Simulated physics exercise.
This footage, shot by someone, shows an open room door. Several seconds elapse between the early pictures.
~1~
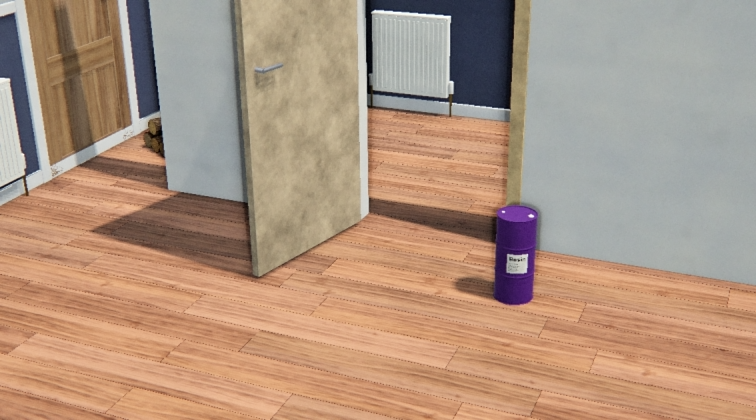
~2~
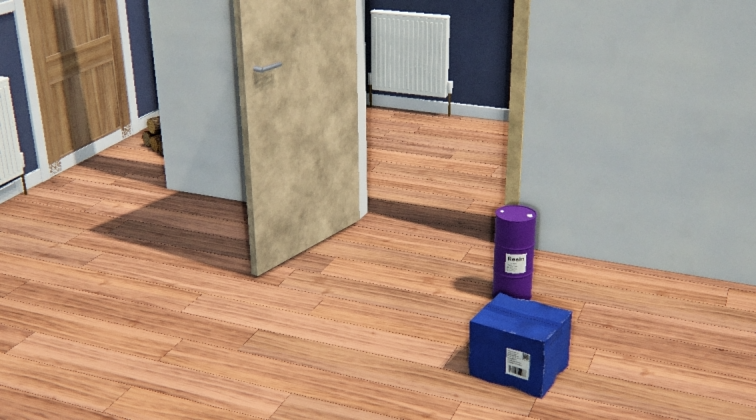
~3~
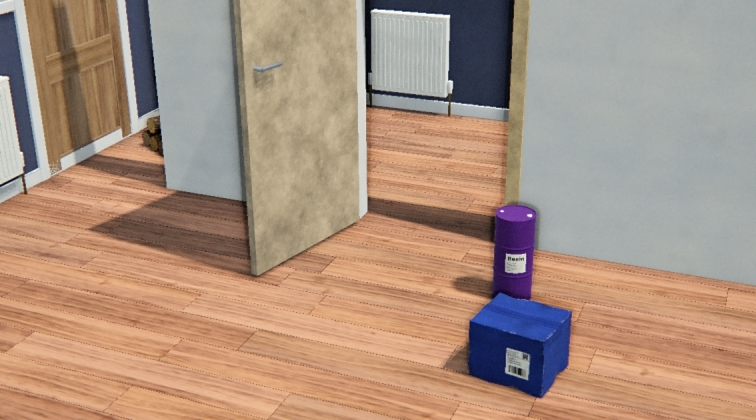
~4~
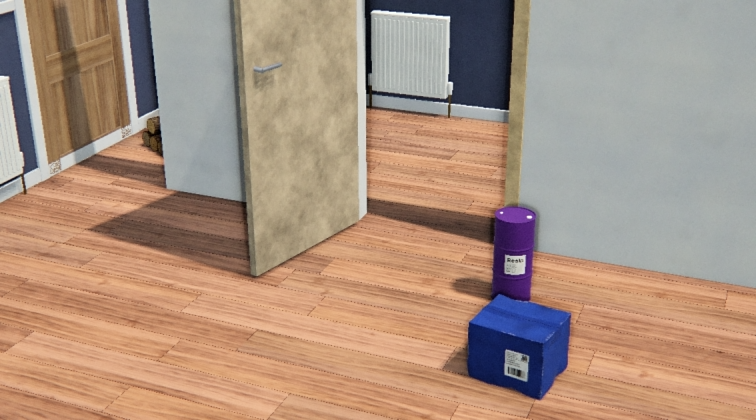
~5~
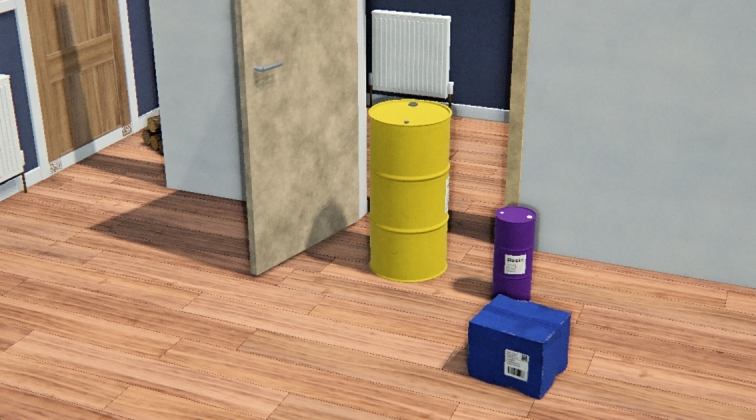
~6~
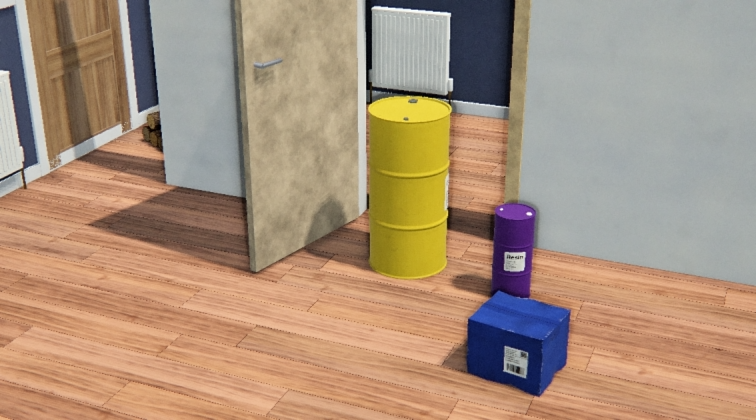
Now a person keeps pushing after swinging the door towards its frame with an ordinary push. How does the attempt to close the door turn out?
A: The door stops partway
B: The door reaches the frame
The door stops partway.
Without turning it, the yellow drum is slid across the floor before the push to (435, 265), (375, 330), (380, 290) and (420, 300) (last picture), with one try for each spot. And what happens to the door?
On the first go it doesn't make it all the way, then it makes it all the way, then it doesn't make it all the way, and last it doesn't make it all the way.
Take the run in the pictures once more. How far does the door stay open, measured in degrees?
Around 60 degrees.
Then, 0.60 s after the last picture, open by 89°.
Then, 1.00 s after the last picture, open by 71°.
At rest, open by 61°; all 3 in place. Seen from the same camera at the end, yellow drum near (409, 187).
